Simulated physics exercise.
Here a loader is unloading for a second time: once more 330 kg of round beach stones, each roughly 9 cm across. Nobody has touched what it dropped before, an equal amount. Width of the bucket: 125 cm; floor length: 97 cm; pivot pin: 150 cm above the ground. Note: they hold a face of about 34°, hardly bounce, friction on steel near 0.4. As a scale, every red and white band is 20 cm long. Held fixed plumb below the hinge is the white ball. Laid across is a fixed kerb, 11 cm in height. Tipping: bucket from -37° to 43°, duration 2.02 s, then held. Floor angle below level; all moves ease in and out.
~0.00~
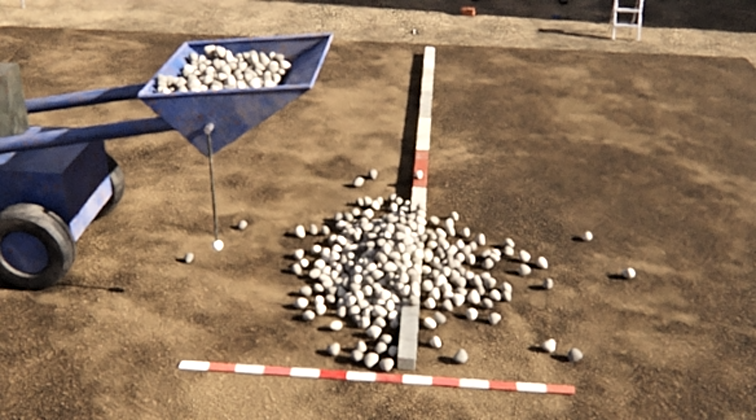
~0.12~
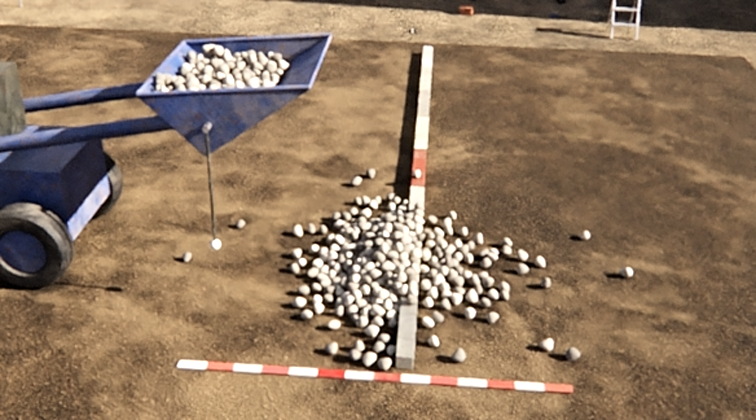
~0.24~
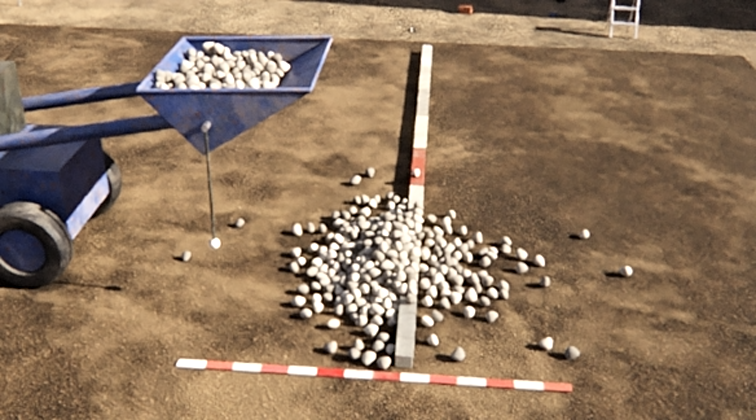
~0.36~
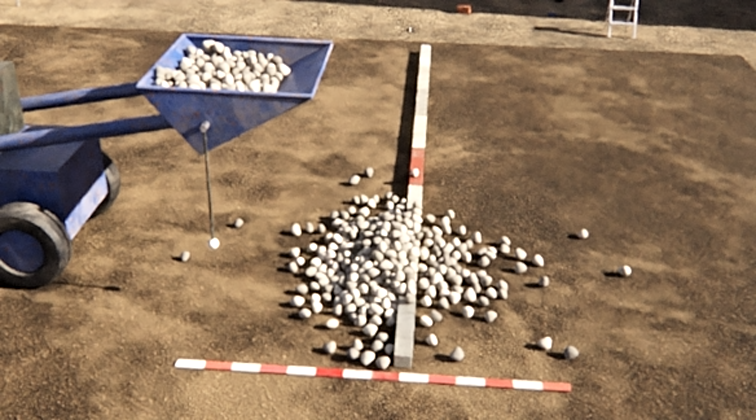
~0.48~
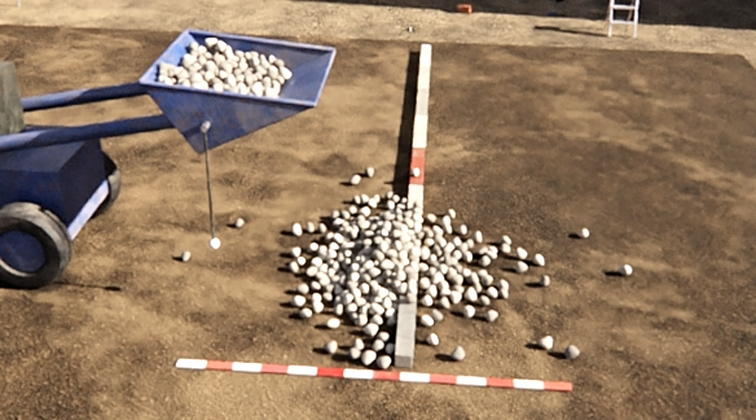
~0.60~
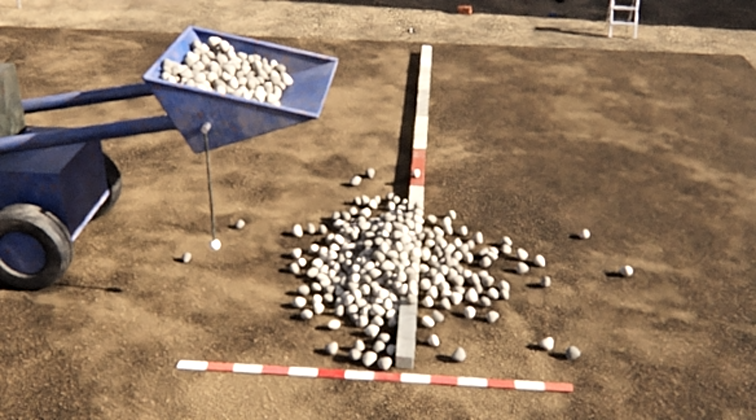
A blue bucket full of round pale stones, held out on the arms of a blue machine, slowly tilted its front lip downward, while the stones heaped across the kerb below stayed still.
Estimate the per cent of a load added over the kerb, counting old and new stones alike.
Roughly 2 per cent of a load is added.
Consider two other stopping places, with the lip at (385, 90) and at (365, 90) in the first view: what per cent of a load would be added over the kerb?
65 % and 40 %.
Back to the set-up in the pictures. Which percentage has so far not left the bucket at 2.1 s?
Near 10 per cent of the load is held.
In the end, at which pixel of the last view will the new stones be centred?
Around (345, 253).
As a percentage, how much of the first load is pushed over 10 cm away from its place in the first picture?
Some 10 percent, give or take.
After 1.5 s the floor is at 31°; in per cent of one load, 98 in the bucket, 81 on this side of the kerb, 20 over the kerb; the foremost stones are at (557, 281).
After 2.1 s the floor is at 43°; in per cent of one load, 12 in the bucket, 167 on this side of the kerb, 20 over the kerb; the foremost stones are at (557, 281).
After 2.5 s the floor is at 43°; in per cent of one load, 0 in the bucket, 178 on this side of the kerb, 22 over the kerb; the foremost stones are at (557, 281).
After 5.2 s the floor is at 43°; in per cent of one load, 0 in the bucket, 177 on this side of the kerb, 23 over the kerb; the foremost stones are at (557, 281). Net gain over the kerb, 2.
